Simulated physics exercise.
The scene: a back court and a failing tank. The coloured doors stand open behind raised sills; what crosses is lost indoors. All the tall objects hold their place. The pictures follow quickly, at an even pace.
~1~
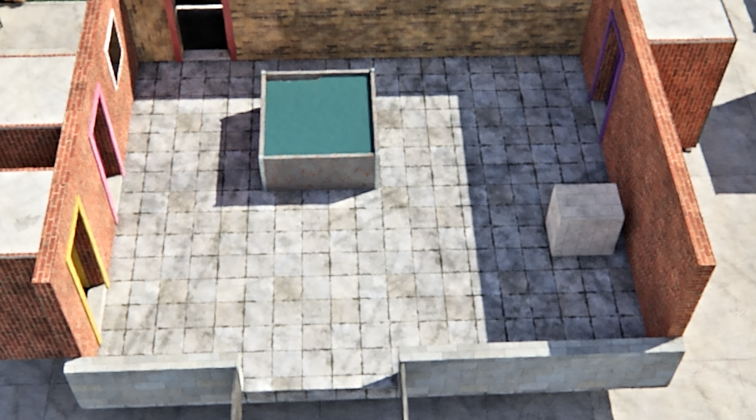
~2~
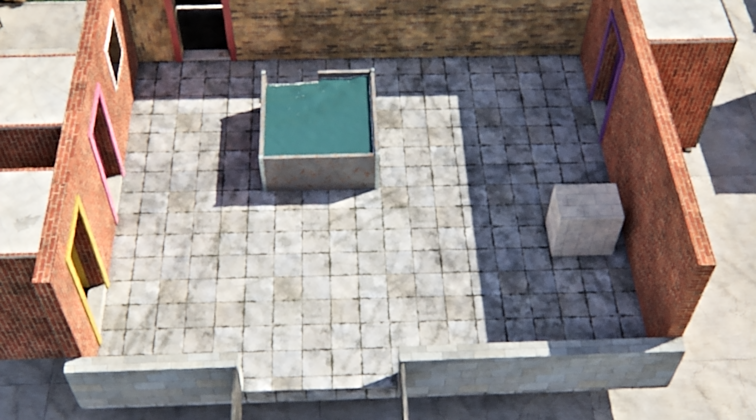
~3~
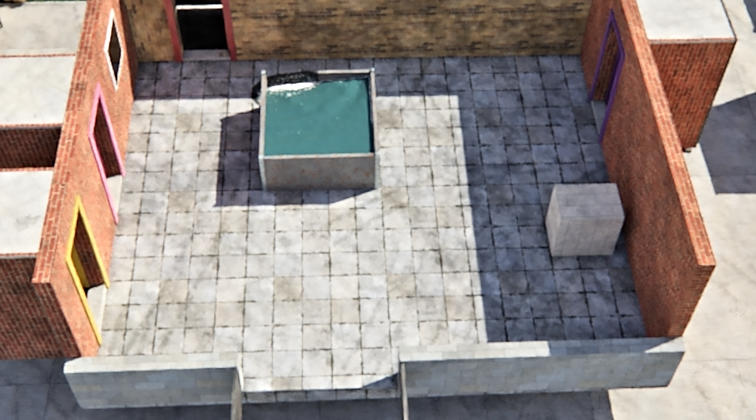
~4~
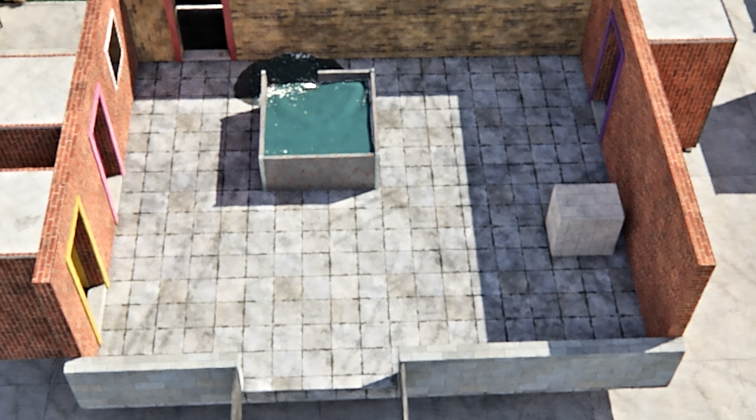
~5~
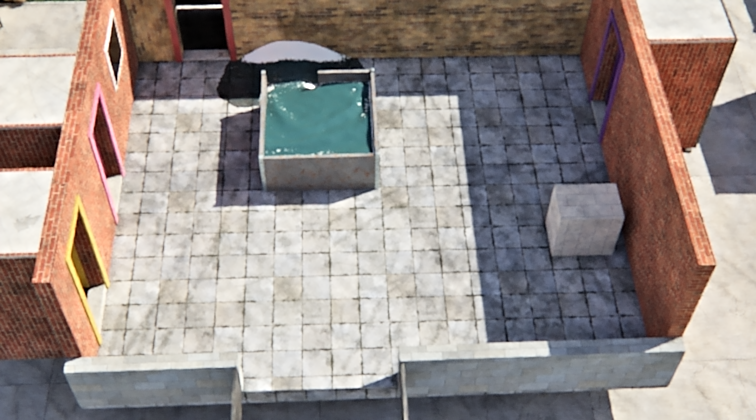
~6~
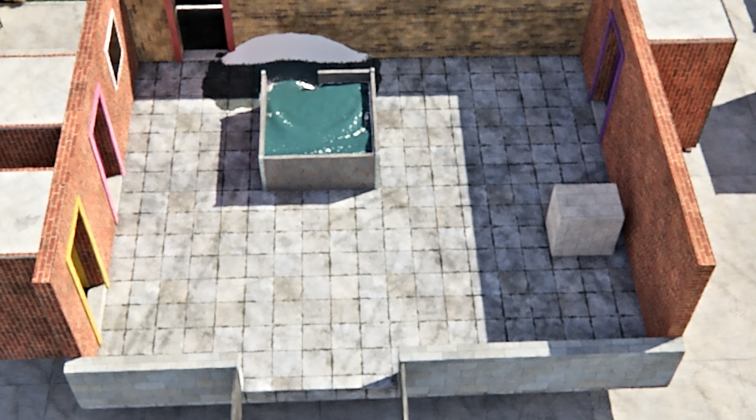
A walled courtyard holds a tank that breaks at the back, spilling water behind it.
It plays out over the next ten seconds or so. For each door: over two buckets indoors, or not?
One by one: The pink door stays under that; the purple door takes more than that; the yellow door stays under that; the red door takes more than that.
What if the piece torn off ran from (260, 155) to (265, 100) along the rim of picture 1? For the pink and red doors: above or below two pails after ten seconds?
My reading: The pink one passes that mark; the red one floods.
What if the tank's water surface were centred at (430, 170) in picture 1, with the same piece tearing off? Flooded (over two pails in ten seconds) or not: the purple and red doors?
In short: The purple door lets more in, the red door goes over.
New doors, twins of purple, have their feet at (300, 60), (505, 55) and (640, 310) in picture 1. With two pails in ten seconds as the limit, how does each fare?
In turn: Passes that mark, takes less, keeps below it.
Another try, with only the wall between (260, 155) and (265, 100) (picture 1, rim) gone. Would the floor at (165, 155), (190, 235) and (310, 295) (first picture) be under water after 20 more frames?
In turn: Covered, flooded, no water.
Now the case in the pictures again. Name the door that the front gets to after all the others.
Last comes the yellow one.
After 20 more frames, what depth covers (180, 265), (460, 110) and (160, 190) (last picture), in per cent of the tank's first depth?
In turn 4, 4 and 8 in a hundred.
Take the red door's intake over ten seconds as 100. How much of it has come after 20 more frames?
About 70 per cent.
A moment on, water covers 10 % of the floor; the pink door not reached, the purple door not reached, the yellow door not reached, the red door under two buckets in.
Next, water covers 25 % of the floor; the pink door not reached, the purple door not reached, the yellow door not reached, the red door over two buckets in.
Then, water covers 45 % of the floor; the pink door wet at the sill, nothing in, the purple door under two buckets in, the yellow door wet at the sill, nothing in, the red door over two buckets in.
Later, water covers 70 % of the floor; the pink door wet at the sill, nothing in, the purple door over two buckets in, the yellow door wet at the sill, nothing in, the red door far over two buckets in.
In the end, water covers 95 % of the floor; the pink door wet at the sill, nothing in, the purple door over two buckets in, the yellow door wet at the sill, nothing in, the red door far over two buckets in.
